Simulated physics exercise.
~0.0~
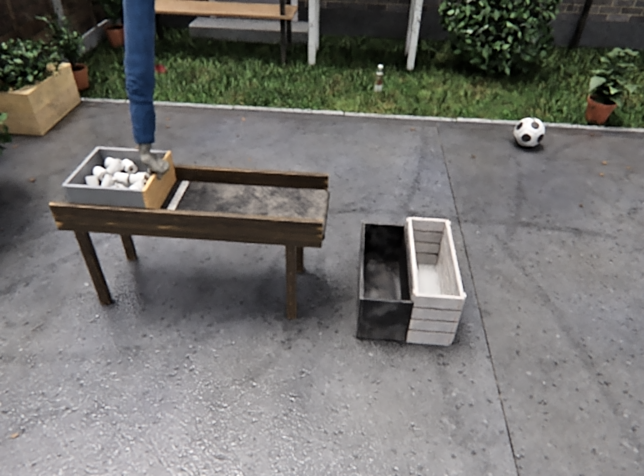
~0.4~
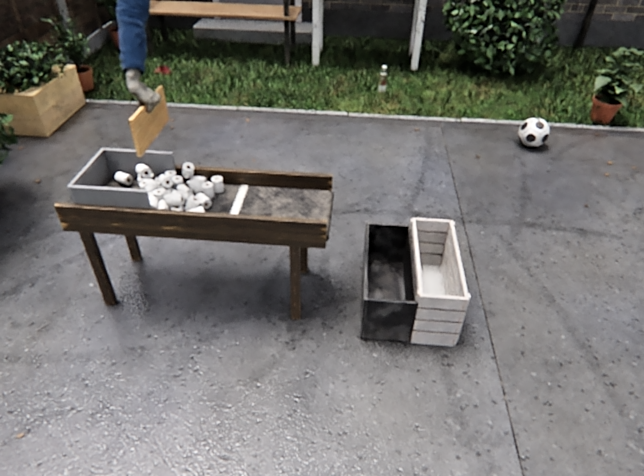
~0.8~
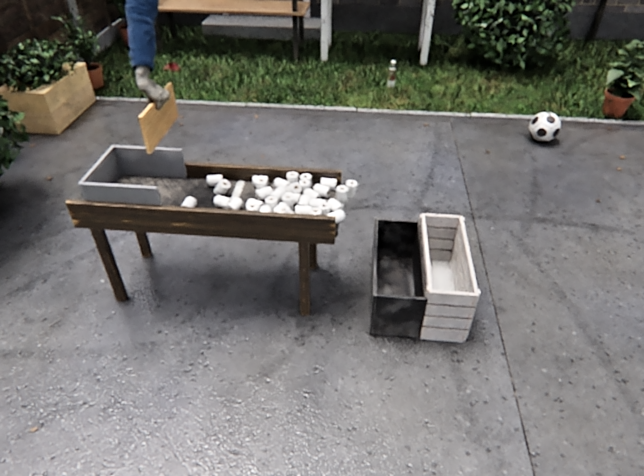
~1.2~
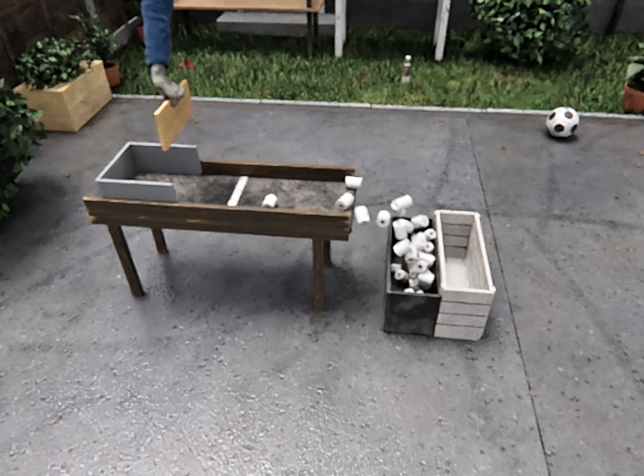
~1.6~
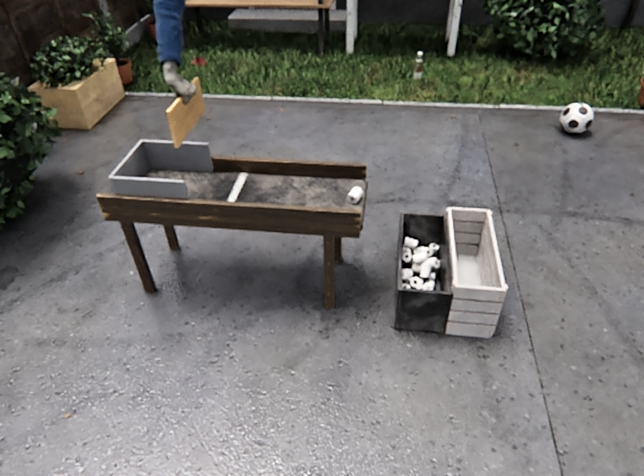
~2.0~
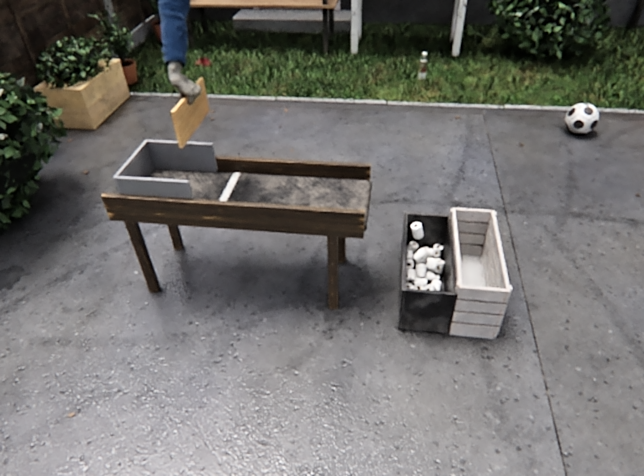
The footage shows a gloved hand lifting a wooden gate from a grey pen on a tabletop belt, where white paper rolls ride rightward and spill off the end. They drop into the black tote, leaving the belt bare and the white tub beyond it empty.
